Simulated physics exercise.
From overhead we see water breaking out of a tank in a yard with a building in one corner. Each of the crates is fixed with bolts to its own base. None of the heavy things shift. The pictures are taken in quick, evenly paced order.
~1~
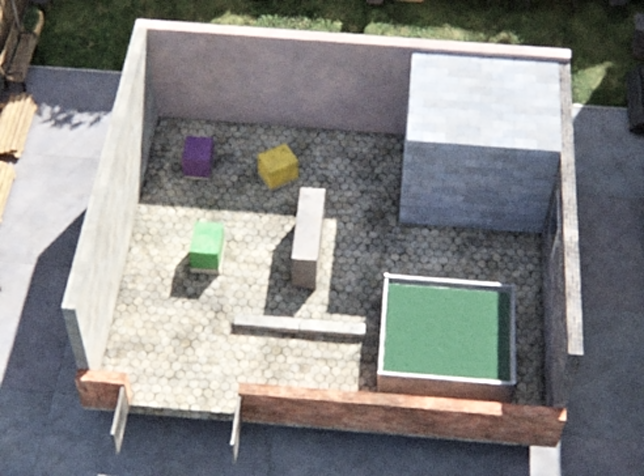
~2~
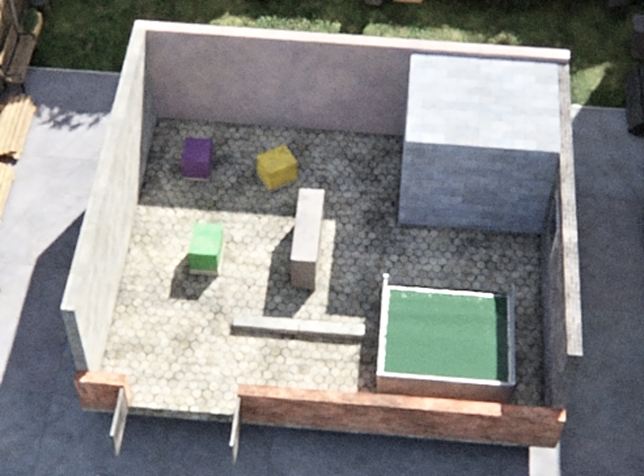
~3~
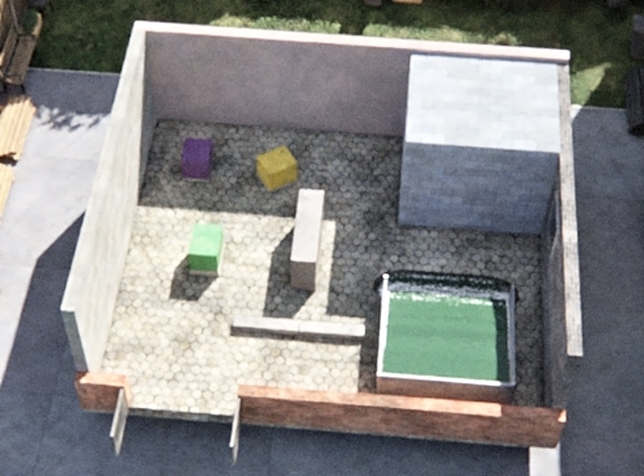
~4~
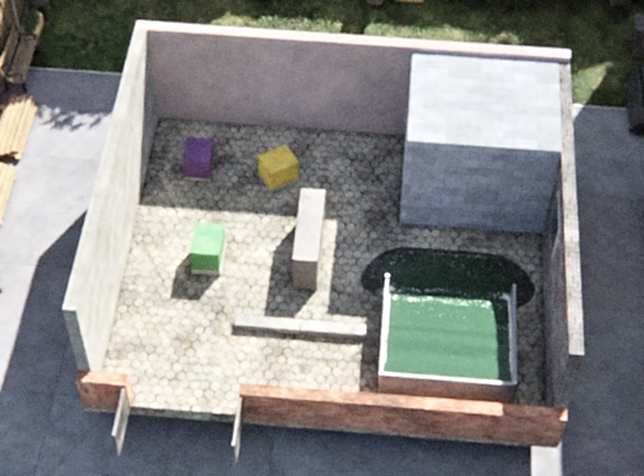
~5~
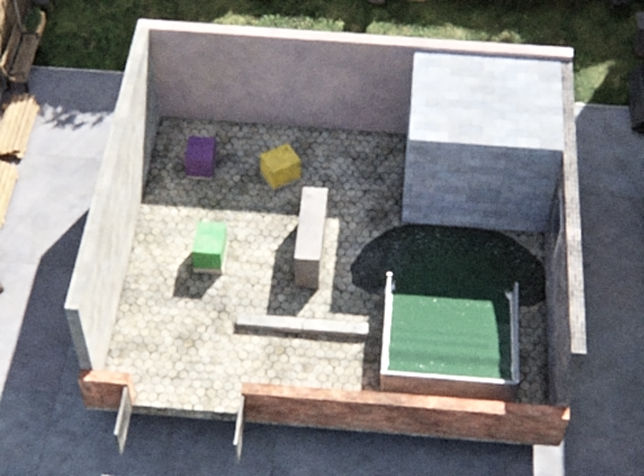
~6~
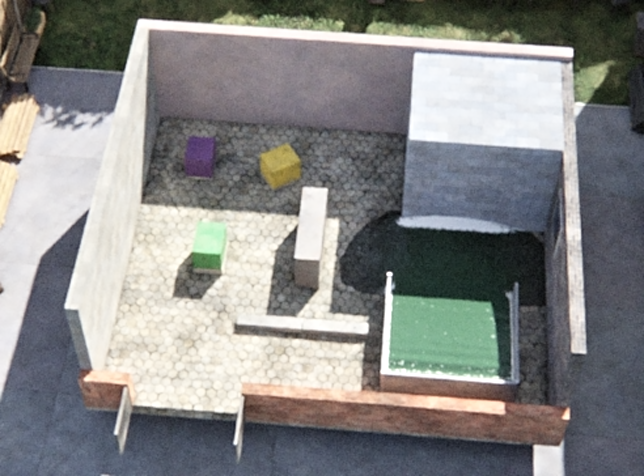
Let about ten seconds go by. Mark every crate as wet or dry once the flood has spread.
Green crate: Dry, yellow crate: Wet, purple crate: Wet.
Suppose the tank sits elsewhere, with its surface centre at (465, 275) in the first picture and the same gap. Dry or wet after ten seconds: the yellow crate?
Result: Yellow is swamped.
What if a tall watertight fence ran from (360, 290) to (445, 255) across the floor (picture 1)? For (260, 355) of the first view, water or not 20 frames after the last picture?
I'd call it waterless.
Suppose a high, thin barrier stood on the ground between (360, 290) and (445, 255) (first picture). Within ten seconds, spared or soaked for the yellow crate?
The way I see it, the yellow crate is inundated.
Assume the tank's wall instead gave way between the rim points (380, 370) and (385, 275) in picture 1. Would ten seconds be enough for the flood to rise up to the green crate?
I'd bet green crate is doused.
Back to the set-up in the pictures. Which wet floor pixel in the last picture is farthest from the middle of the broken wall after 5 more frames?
Somewhere near (365, 155).
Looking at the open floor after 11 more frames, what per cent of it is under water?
Close to 30 %.
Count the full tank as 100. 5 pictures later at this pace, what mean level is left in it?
Estimate: Some 54 %.
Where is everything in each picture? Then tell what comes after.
The first picture shows still water in the open tank at (448, 330).
In the second picture, the front is at a hidden place, out from the gap on the open tank's far side.
In the third picture, the front is at (377, 286), out from the gap on the open tank's far side.
In the fourth picture, water pours out on the open tank's far side and has run to (371, 268).
In the fifth picture, the front is at (545, 278), out from the gap on the open tank's far side.
In the sixth picture, the front is at (394, 214), out from the gap on the open tank's far side.
A moment on, water covers 20 % of the floor; the green crate not reached, the yellow crate not reached, the purple crate not reached.
Next, water covers 30 % of the floor; the green crate not reached, the yellow crate water round its plinth, the purple crate not reached.
Then, water covers 45 % of the floor; the green crate not reached, the yellow crate water round its plinth, the purple crate water round its plinth.
Later, water covers 80 % of the floor; the green crate water round its plinth, the yellow crate water round its plinth, the purple crate water round its plinth.
In the end, water covers 100 % of the floor; the green crate stayed above the water, the yellow crate was topped, the purple crate was topped.
